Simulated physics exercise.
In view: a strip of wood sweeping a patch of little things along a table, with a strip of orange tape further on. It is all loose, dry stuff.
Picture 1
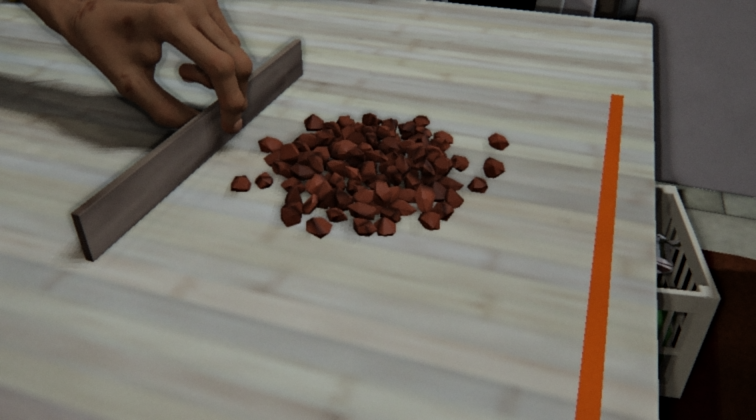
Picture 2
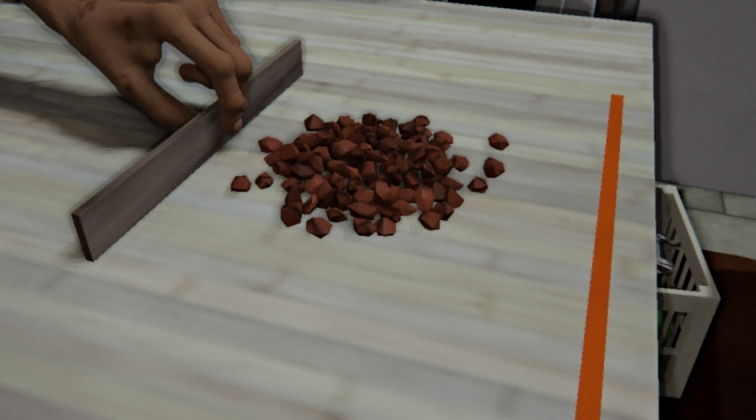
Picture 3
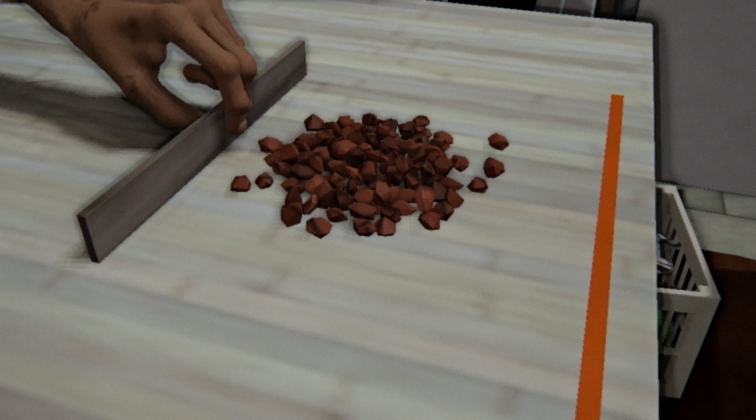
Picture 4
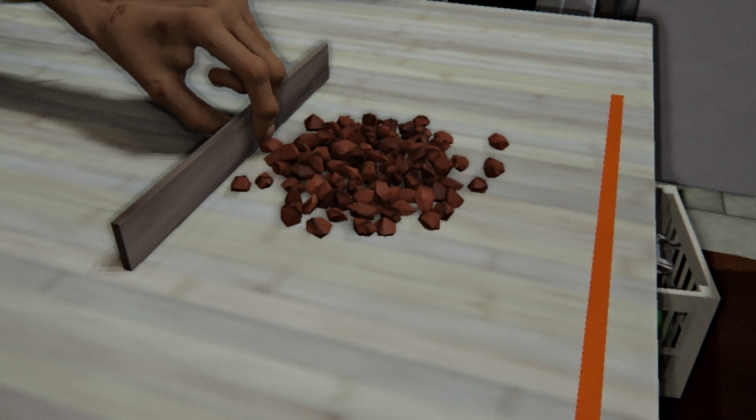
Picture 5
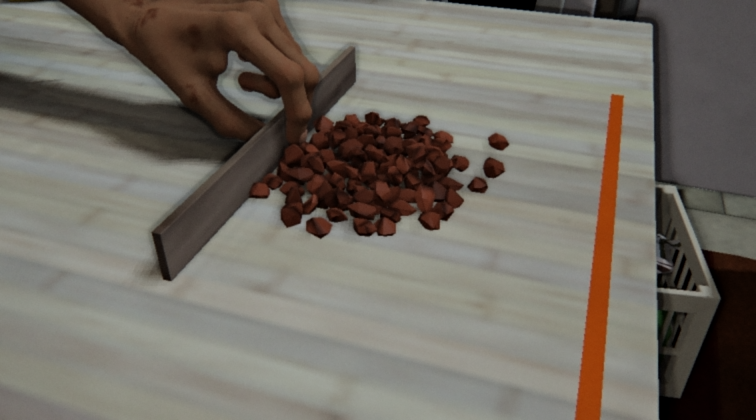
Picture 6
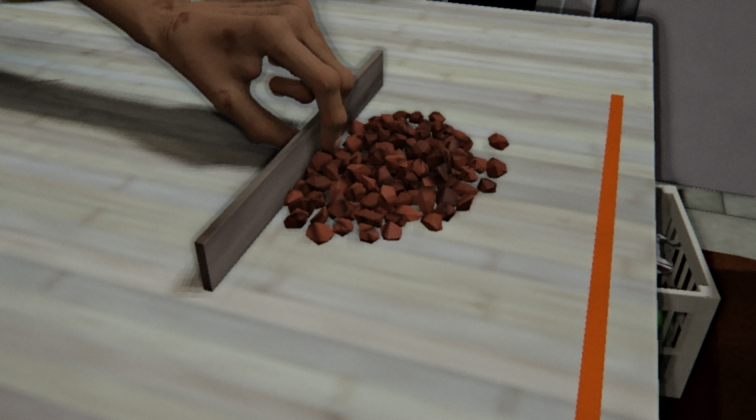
The clip shows a hand holding a strip of wood at rest beside a loose heap of small reddish-brown bits on a pale table, then sliding it right, pushing the near bits together, with orange tape beyond.
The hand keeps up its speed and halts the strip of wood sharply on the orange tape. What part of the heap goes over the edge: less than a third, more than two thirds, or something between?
Lost: Over two thirds of the heap.
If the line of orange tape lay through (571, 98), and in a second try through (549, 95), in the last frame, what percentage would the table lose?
First some 30, then 20 per cent.
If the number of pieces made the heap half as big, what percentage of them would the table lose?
Some 70 per cent.
Soon after the last picture, strip of wood still moving, near (465, 147); heap all on the table, its front near (619, 205).
A little later, strip of wood stopped at the orange tape; heap about two thirds over the edge.
Later still, strip of wood stopped at the orange tape; heap most over the edge.
At rest, strip of wood stopped at the orange tape; heap most over the edge.
